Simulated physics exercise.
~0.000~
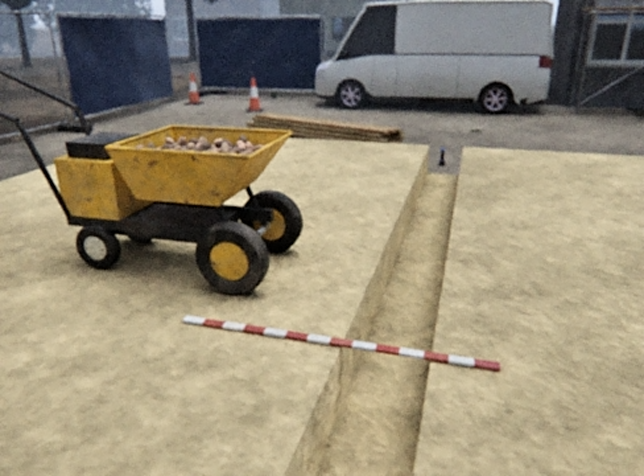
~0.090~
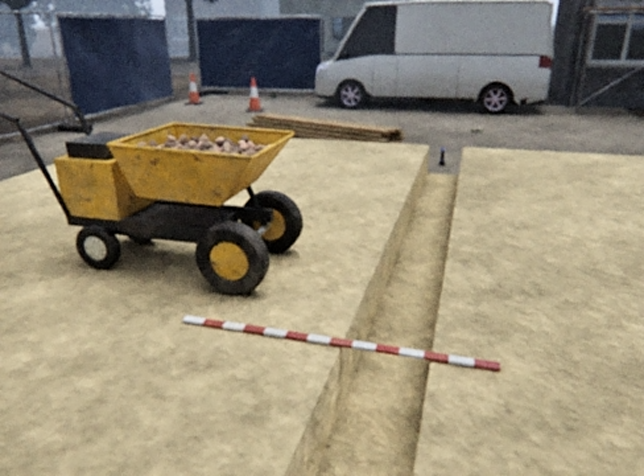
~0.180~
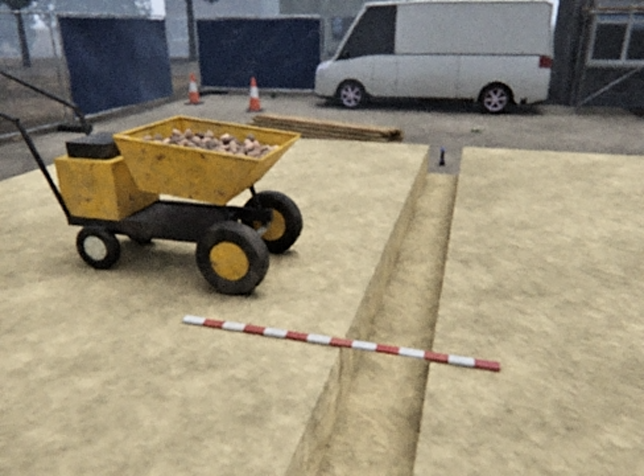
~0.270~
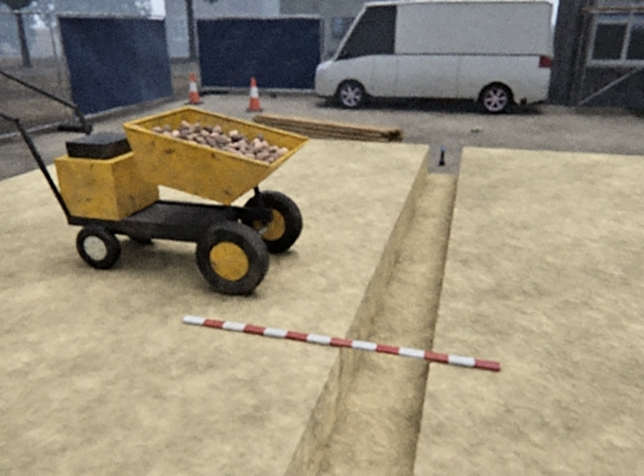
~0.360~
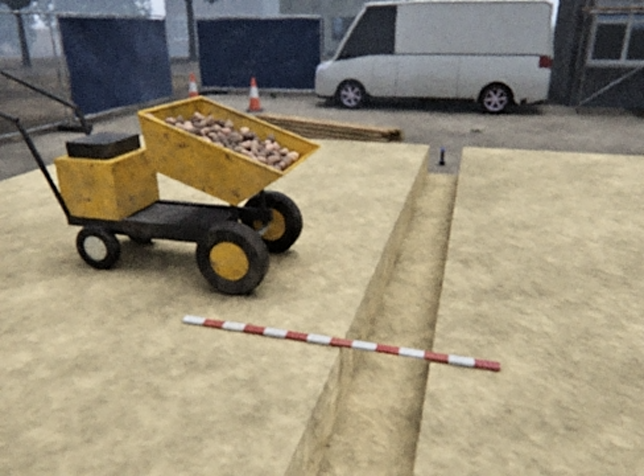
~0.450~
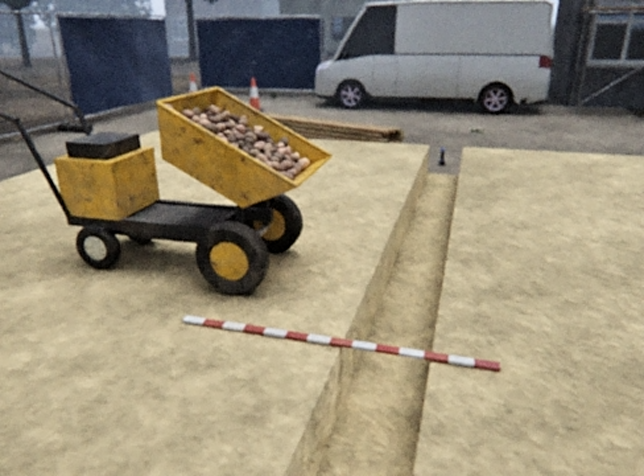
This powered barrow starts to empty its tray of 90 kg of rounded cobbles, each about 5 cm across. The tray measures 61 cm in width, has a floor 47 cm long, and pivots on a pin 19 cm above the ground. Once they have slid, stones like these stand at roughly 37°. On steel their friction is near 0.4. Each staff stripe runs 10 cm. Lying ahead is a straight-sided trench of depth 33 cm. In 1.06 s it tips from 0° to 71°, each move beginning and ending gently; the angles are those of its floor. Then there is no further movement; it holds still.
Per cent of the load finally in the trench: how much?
Approx. 100 %.
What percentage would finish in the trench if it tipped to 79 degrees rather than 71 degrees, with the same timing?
It would be near 100 per cent.
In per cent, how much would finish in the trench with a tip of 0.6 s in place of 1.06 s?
That works out at about 95 in a hundred.
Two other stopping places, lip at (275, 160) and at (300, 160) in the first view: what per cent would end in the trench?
About 90 per cent from the first spot, about 60 from the second.
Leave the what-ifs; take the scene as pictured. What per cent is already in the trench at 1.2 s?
Roughly 35% by that time.
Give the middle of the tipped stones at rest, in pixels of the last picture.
(403, 333).
After 0.8 s the floor is at 60°; 100 % in the tray; the foremost stones are at (332, 216).
After 1.2 s the floor is at 71°; 62 % in the tray, 3 % short of the trench, 35 % in the trench; the foremost stones are at (422, 350).
After 1.5 s the floor is at 71°; 22 % in the tray, 3 % short of the trench, 75 % in the trench; the foremost stones are at (432, 343).
After 3.5 s the floor is at 71°; 0 % in the tray, 100 % in the trench; the foremost stones are at (435, 325).
